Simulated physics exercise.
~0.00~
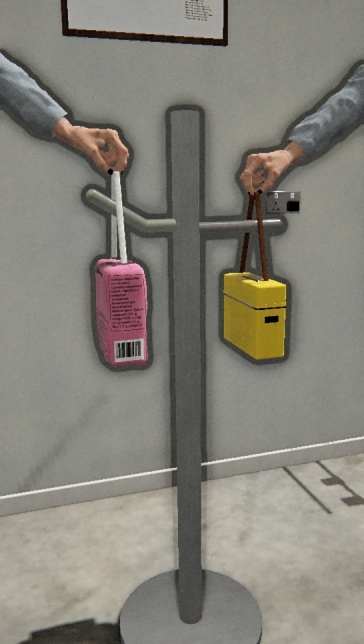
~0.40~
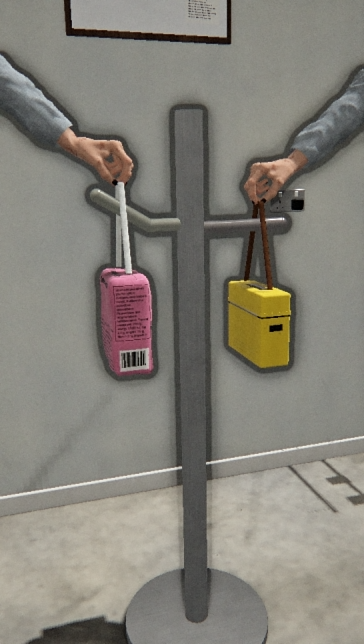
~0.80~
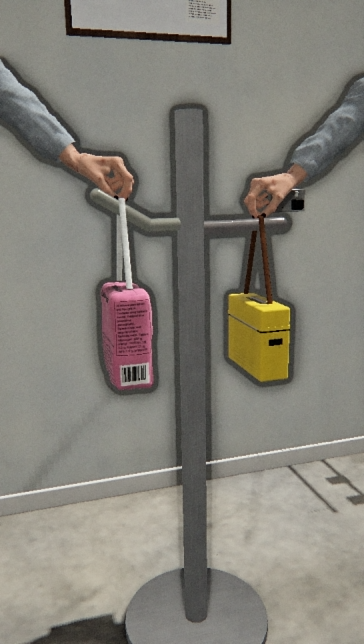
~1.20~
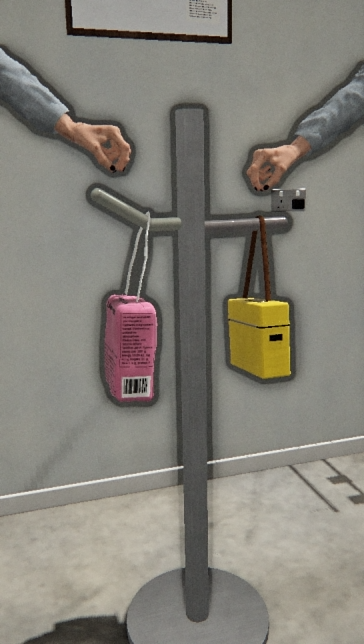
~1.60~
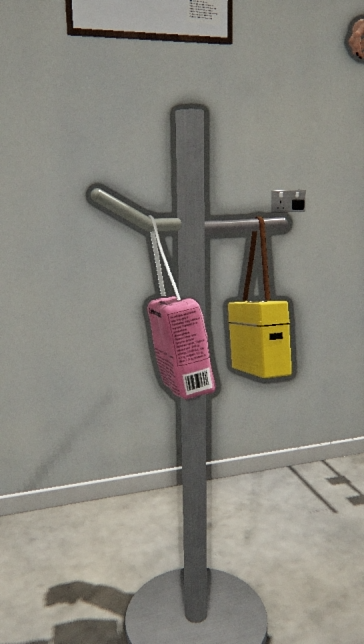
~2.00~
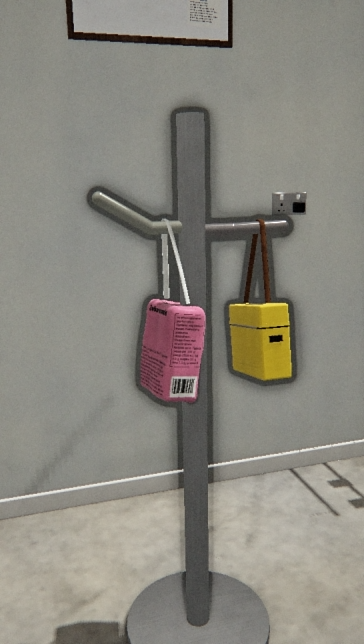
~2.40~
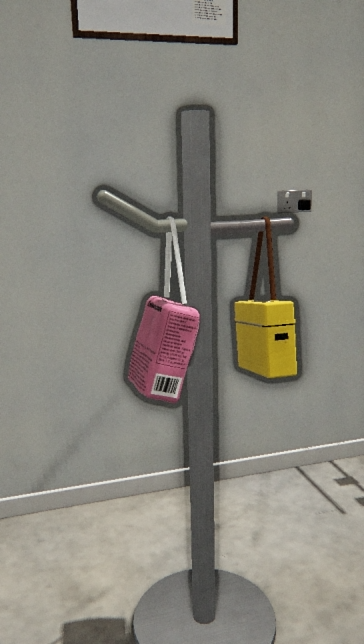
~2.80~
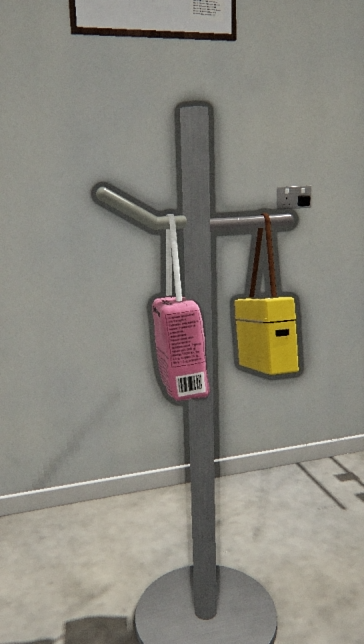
A pink bag and a yellow case were lowered by their straps onto the pegs of a gray coat stand by two hands, which let go and drew away. The pink bag slid toward the post, swinging and twisting a little, and both stayed hanging.
